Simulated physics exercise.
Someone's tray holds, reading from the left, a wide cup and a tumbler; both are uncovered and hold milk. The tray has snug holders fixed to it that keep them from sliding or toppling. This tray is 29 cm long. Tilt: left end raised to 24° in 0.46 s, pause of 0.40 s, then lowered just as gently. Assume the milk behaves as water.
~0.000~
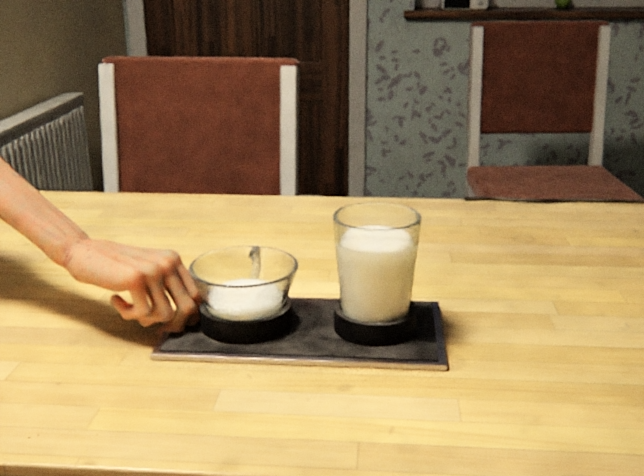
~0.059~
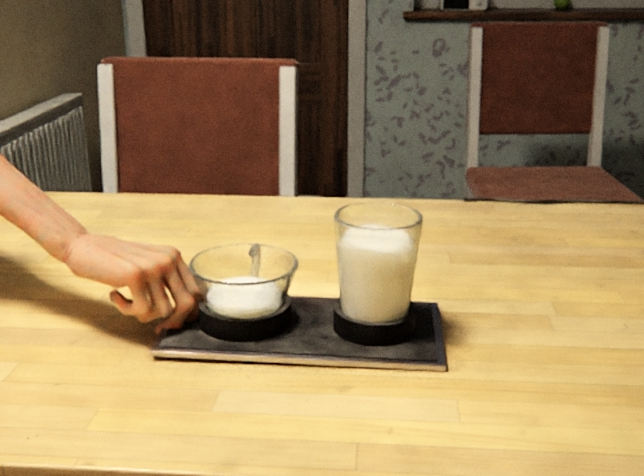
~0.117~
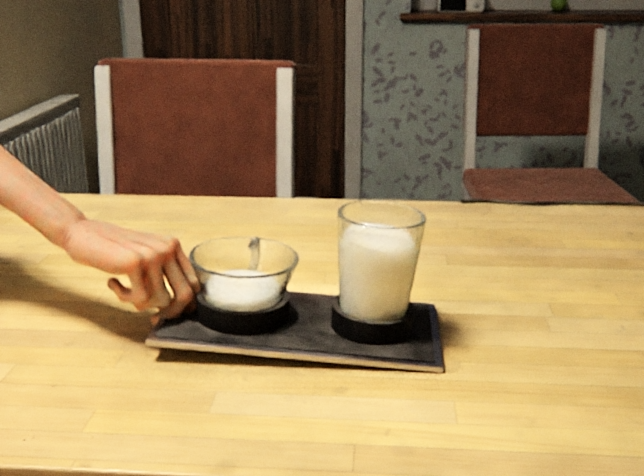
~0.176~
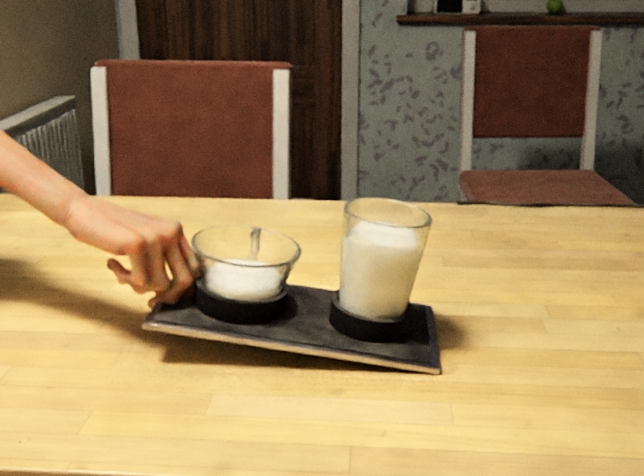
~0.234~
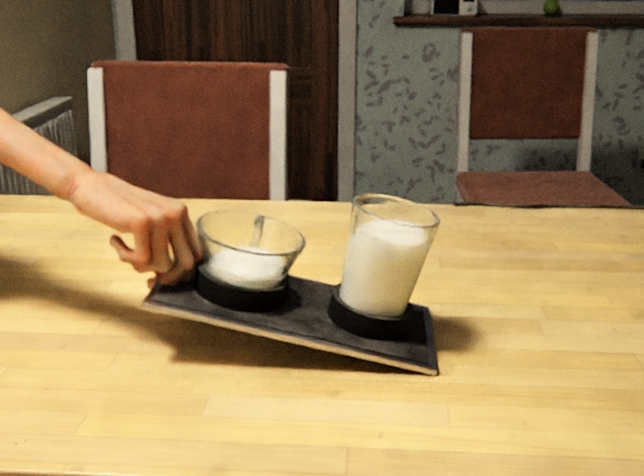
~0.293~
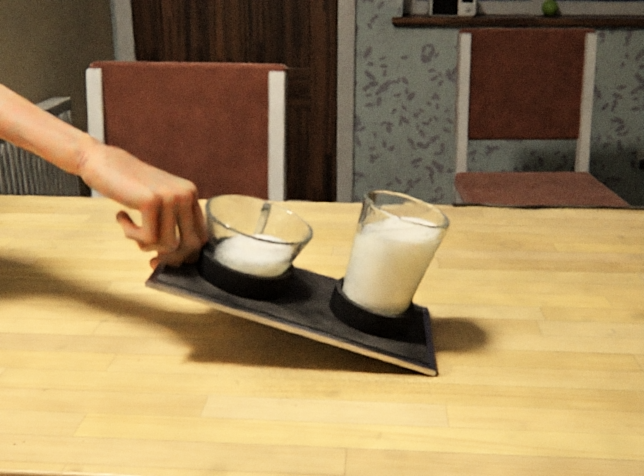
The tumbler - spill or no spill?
No spill.
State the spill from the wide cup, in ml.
Roughly 0 ml.
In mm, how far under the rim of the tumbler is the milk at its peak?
3 mm.
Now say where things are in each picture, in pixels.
The first picture shows it slopes 0°; in the wide cup the surface runs from (208, 290) to (284, 292), rim (297, 269); in the tumbler the surface runs from (339, 234) to (415, 236), rim (420, 219); the milk in the tumbler stands 21 mm below the rim.
The second picture shows it slopes 1°; in the tumbler the surface runs from (339, 232) to (415, 238).
The third picture shows it slopes 4°; in the tumbler the surface runs from (341, 229) to (417, 239).
The fourth picture shows it slopes 8°; in the tumbler the surface runs from (347, 226) to (423, 237).
The fifth picture shows it slopes 12°; in the tumbler the surface runs from (354, 227) to (429, 234).
The sixth picture shows it slopes 17°; in the wide cup the surface runs from (222, 240) to (296, 250); in the tumbler the surface runs from (361, 225) to (442, 229).
Then, 0.61 s in, the slope is 24°; losses from the left are 0, 0 ml.
Then, 0.93 s in, the slope is 23°; losses from the left are 0, 0 ml.
Then, 1.25 s in, the slope is 1°; losses from the left are 0, 0 ml.
Then, 1.57 s in, the slope is 0°; losses from the left are 0, 0 ml.
Finally, losses from the left are 0, 0 ml.
